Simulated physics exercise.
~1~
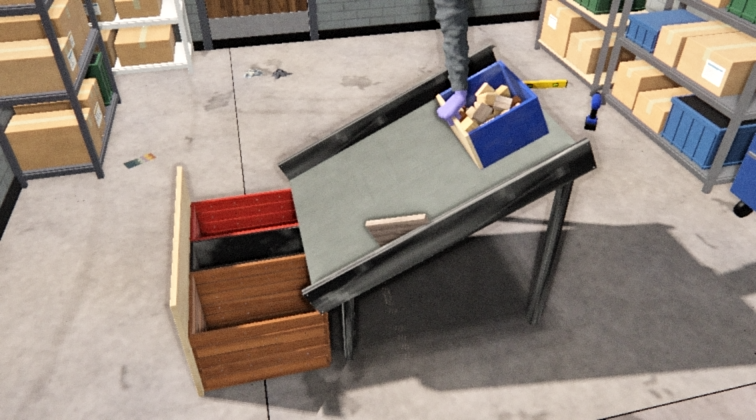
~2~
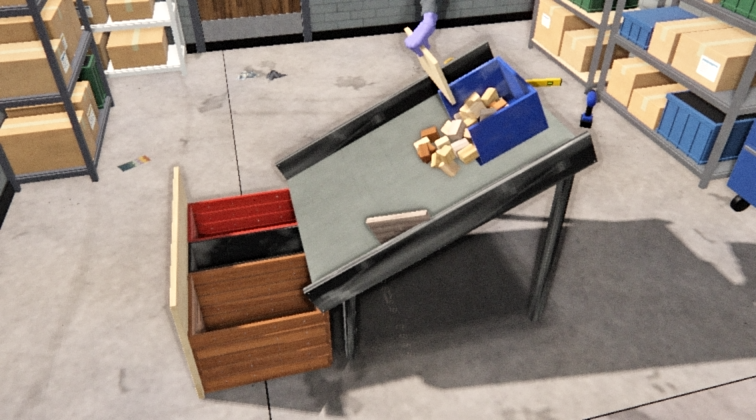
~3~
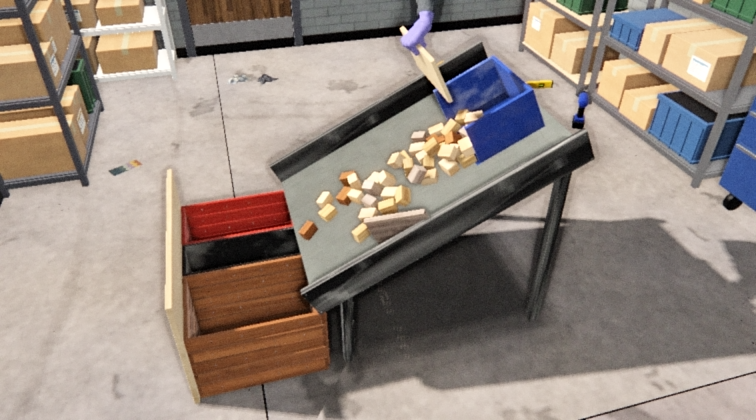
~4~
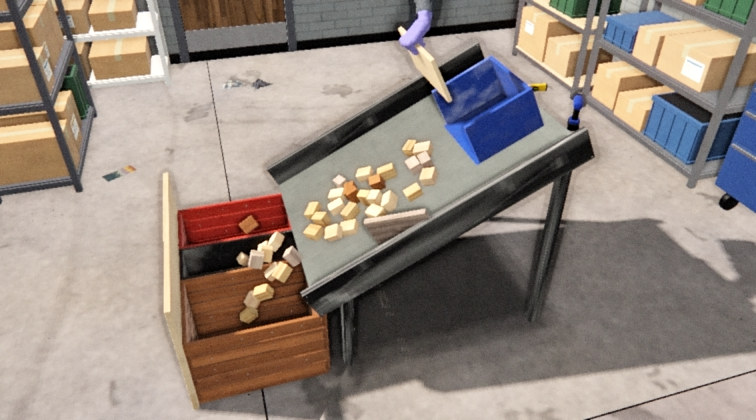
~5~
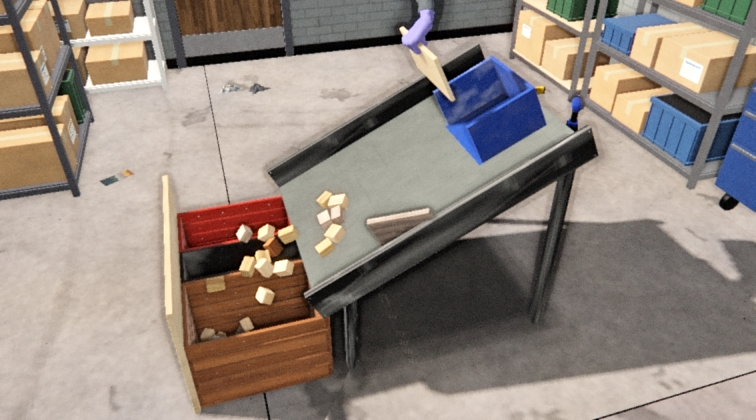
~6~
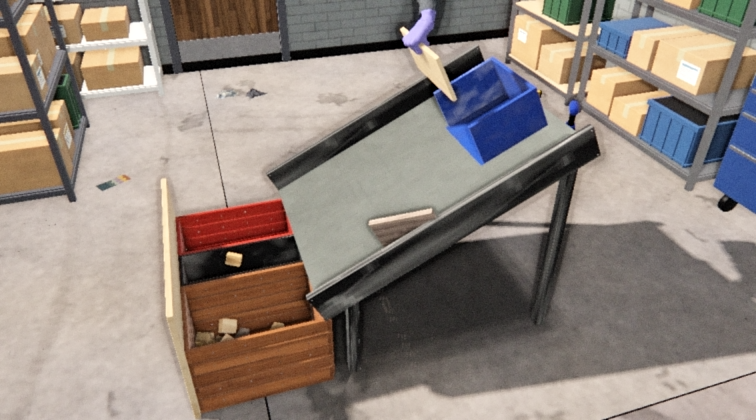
Wooden blocks spill from a blue pen, slide down the chute and drop into the bins.
